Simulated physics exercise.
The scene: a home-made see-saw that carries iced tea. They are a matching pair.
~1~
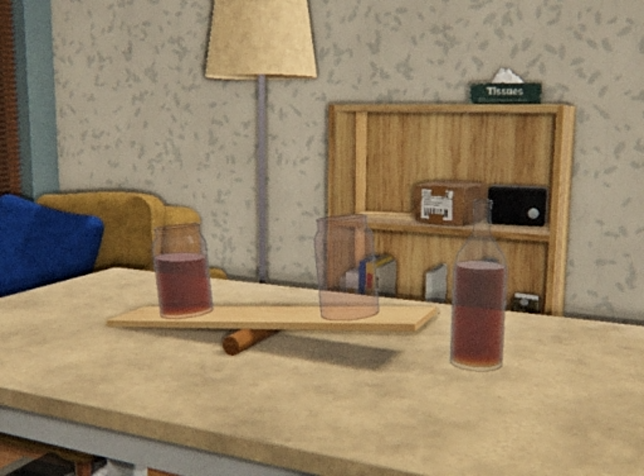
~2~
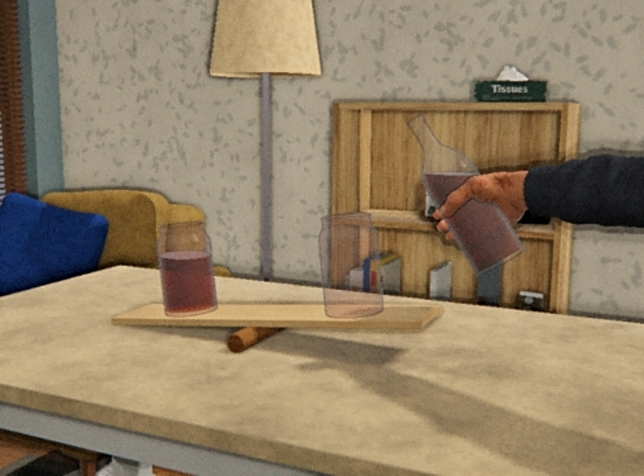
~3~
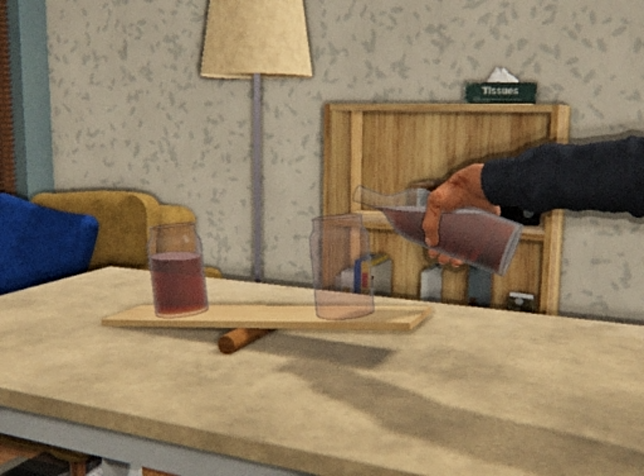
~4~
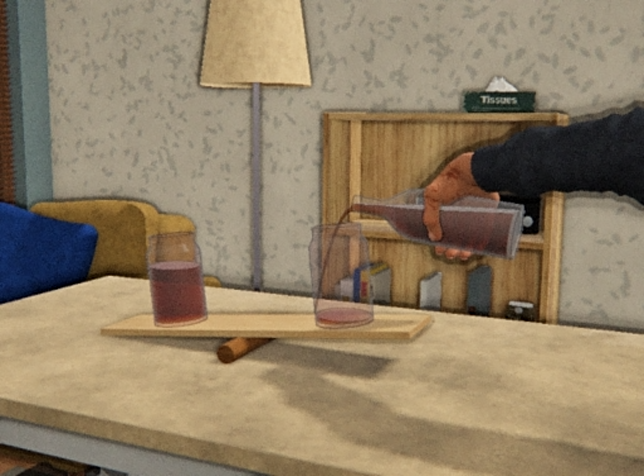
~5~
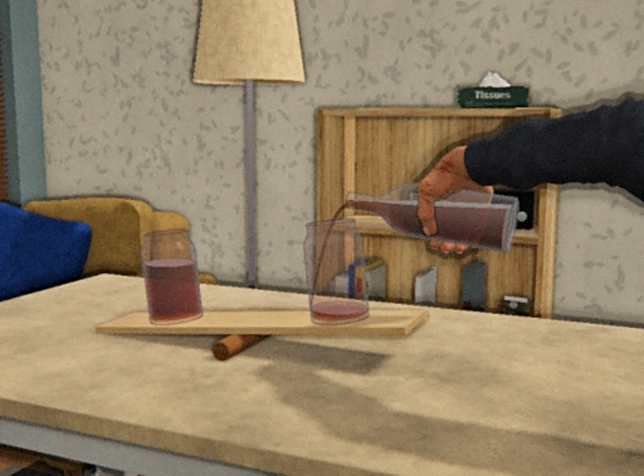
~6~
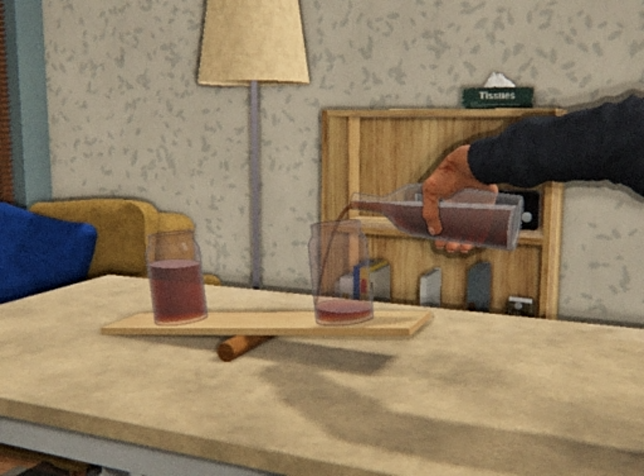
A hand lifted a bottle of dark reddish drink from the table, tilted it over the empty right jar on a wooden see-saw, and poured in a thin stream, while the board barely moved.
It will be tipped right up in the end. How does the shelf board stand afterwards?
It tips the other way.
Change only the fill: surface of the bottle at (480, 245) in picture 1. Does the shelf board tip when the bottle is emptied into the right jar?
In that case: Tips over.
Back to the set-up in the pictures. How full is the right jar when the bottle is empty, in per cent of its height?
About 70 per cent.
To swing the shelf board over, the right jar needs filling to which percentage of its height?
Roughly 55 per cent.
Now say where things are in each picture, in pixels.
In the first frame, all is still; bottle (480, 281) about two thirds full; right jar (346, 263) empty, raised; left jar (182, 268) about two thirds full, on the low side.
The second frame shows the hand lifts the bottle; rolling pin (239, 342); right jar (350, 261) empty.
In the third frame, the bottle is brought over; bottle (429, 220) tipped 75° with all of its load; right jar (341, 263) empty.
In the fourth frame, a stream runs into the right jar; rolling pin (229, 353); right jar nearly empty, surface at (344, 315); left jar about two thirds full, surface at (175, 265).
In the fifth frame, a stream runs into the right jar; bottle (425, 212) tipped 85° with nearly all of its load; right jar (335, 268) nearly empty.
In the sixth frame, a stream runs into the right jar; rolling pin (229, 351); right jar nearly empty, surface at (343, 307); left jar about two thirds full, surface at (175, 264).
Soon after, the right jar is about a third full; the shelf board leans as before.
Later, the right jar is about two thirds full; the shelf board has swung over, and that end is down.
In the end, the right jar is about three quarters full; the shelf board has swung over, and that end is down.
